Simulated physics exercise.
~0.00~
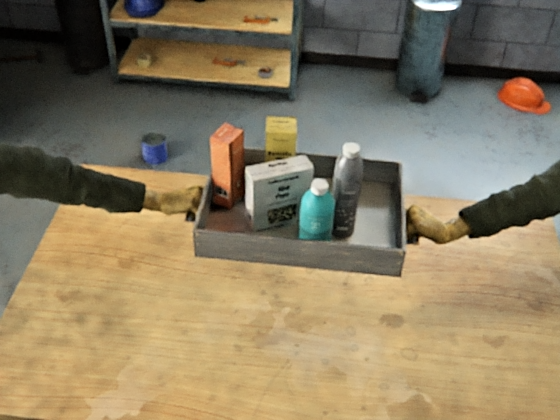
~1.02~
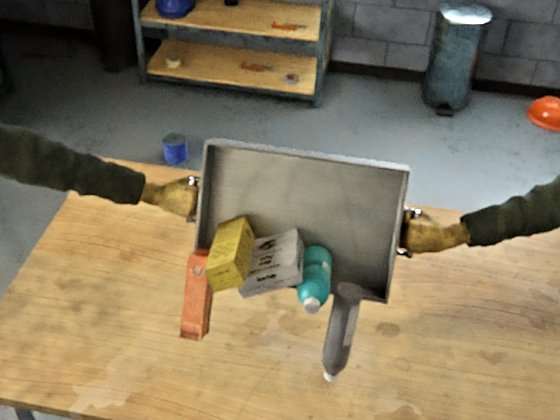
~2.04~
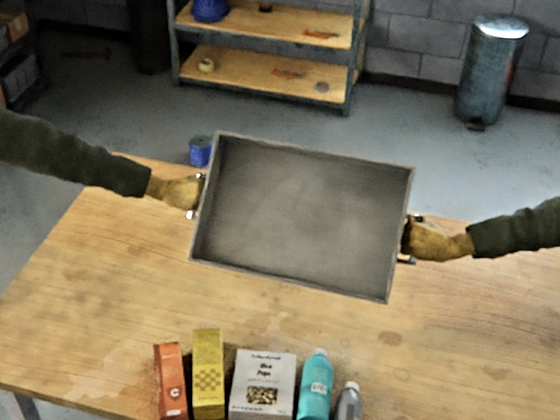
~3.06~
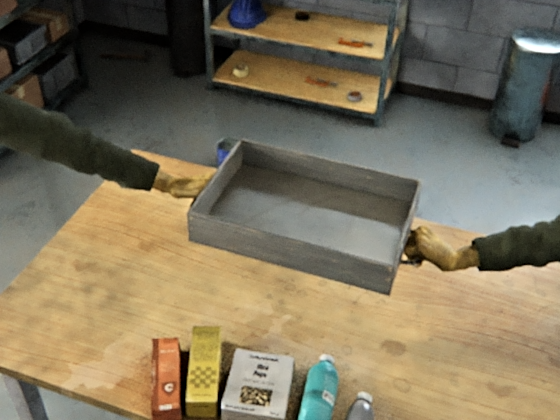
Two gloved hands in dark green sleeves hold a deep grey crate by its ends above a wooden table in a workshop, seen from above, with shelves, a metal bin and an orange hard hat behind. Inside stand an orange carton, a yellow carton, a white packet, a turquoise bottle and a grey bottle. The hands tip the near side steeply down, and all five items slide and tumble out over the edge. They come to rest in a row along the near part of the table. The hands swing the crate back towards level, empty, as the view drifts slightly sideways.
